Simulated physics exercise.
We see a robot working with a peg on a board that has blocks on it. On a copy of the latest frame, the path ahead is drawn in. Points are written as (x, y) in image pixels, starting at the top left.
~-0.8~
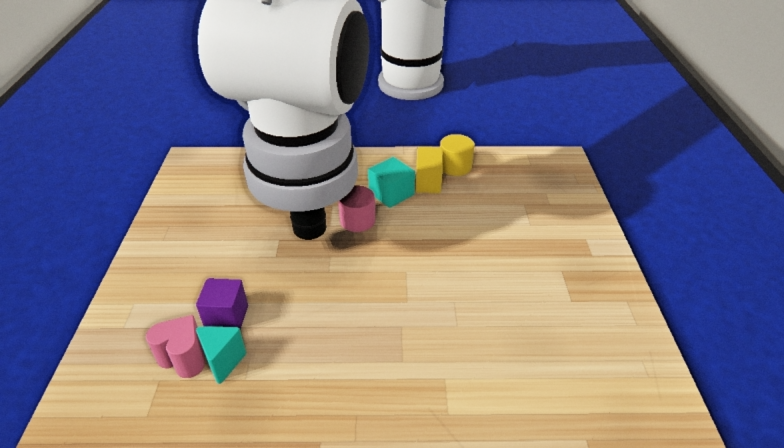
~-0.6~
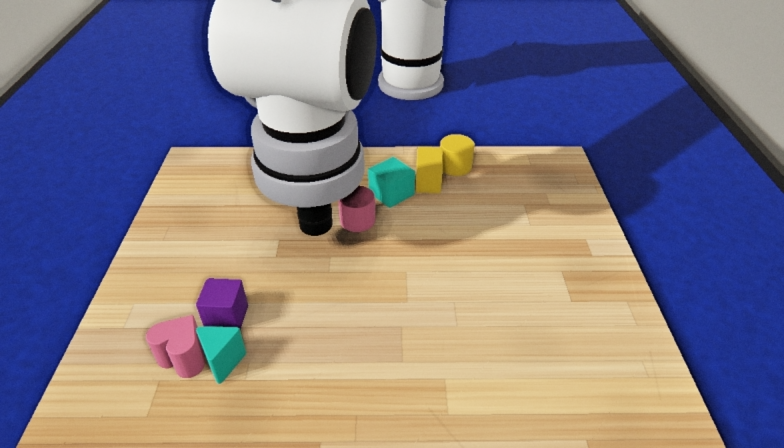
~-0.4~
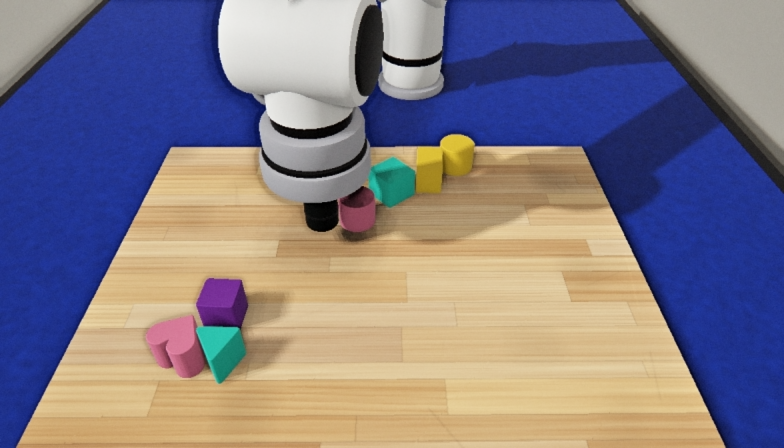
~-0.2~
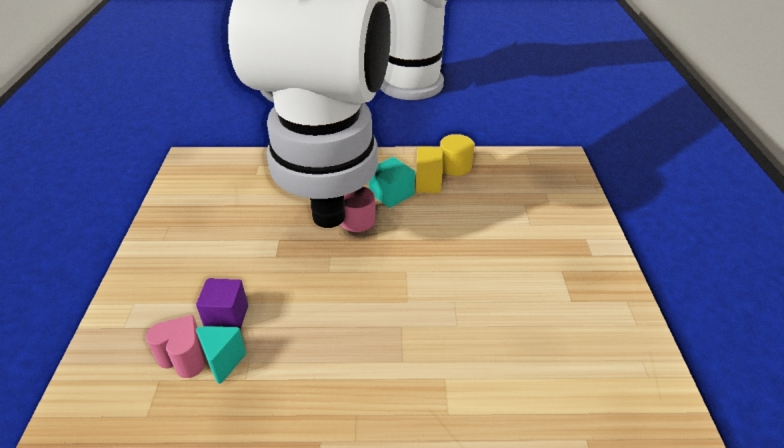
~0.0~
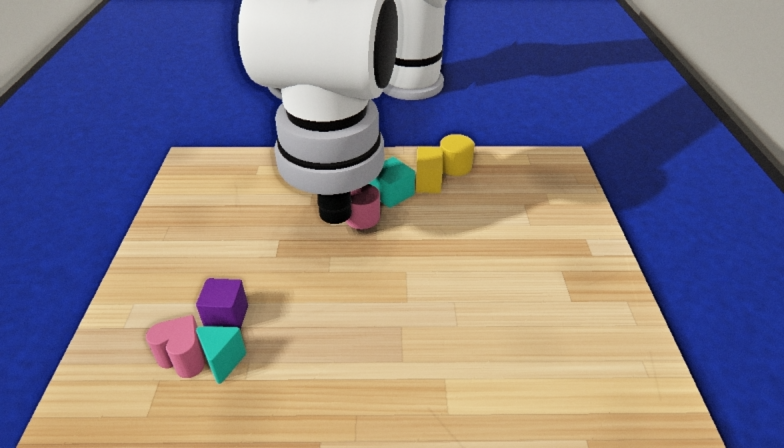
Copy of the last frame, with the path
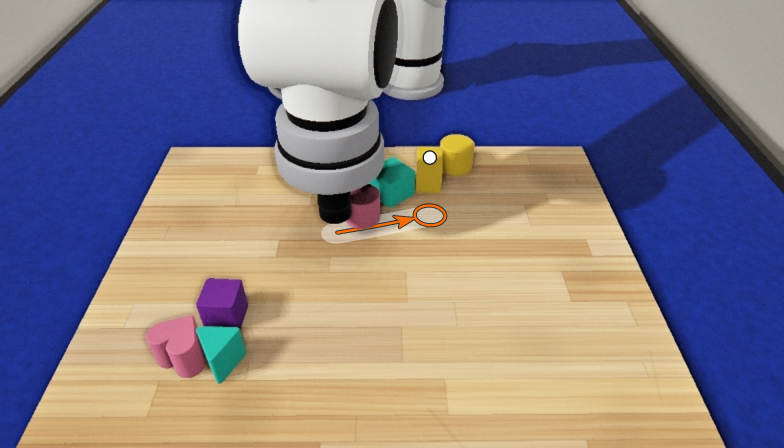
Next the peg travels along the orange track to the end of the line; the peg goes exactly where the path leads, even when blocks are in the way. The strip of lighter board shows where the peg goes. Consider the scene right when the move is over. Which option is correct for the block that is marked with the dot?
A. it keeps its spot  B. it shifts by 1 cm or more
Option B.
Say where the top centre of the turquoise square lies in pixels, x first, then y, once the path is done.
Its top centre is at about (406, 154).
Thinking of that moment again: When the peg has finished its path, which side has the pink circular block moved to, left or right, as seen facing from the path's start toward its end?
Left side.
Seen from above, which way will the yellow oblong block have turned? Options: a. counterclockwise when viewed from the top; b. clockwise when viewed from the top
Answer: A.
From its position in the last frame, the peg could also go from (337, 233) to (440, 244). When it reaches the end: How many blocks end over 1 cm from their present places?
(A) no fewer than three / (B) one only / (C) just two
B (one only)
The line goes from (337, 233) to (430, 215); the dot is on the yellow oblong block.
On the path given first. One third of the way, peg (369, 209); pink circular block (387, 185); turquoise square (399, 164); yellow oblong block (434, 156).
Two thirds of the way, peg (401, 203); pink circular block (411, 178); turquoise square (404, 157), turned 45° anticlockwise; yellow oblong block (436, 154), turned 15° anticlockwise; yellow circular block (460, 142).
At the end, peg (431, 197); pink circular block (429, 171); turquoise square (406, 154), turned 65° anticlockwise; yellow oblong block (437, 149), turned 25° anticlockwise; yellow circular block (461, 140).
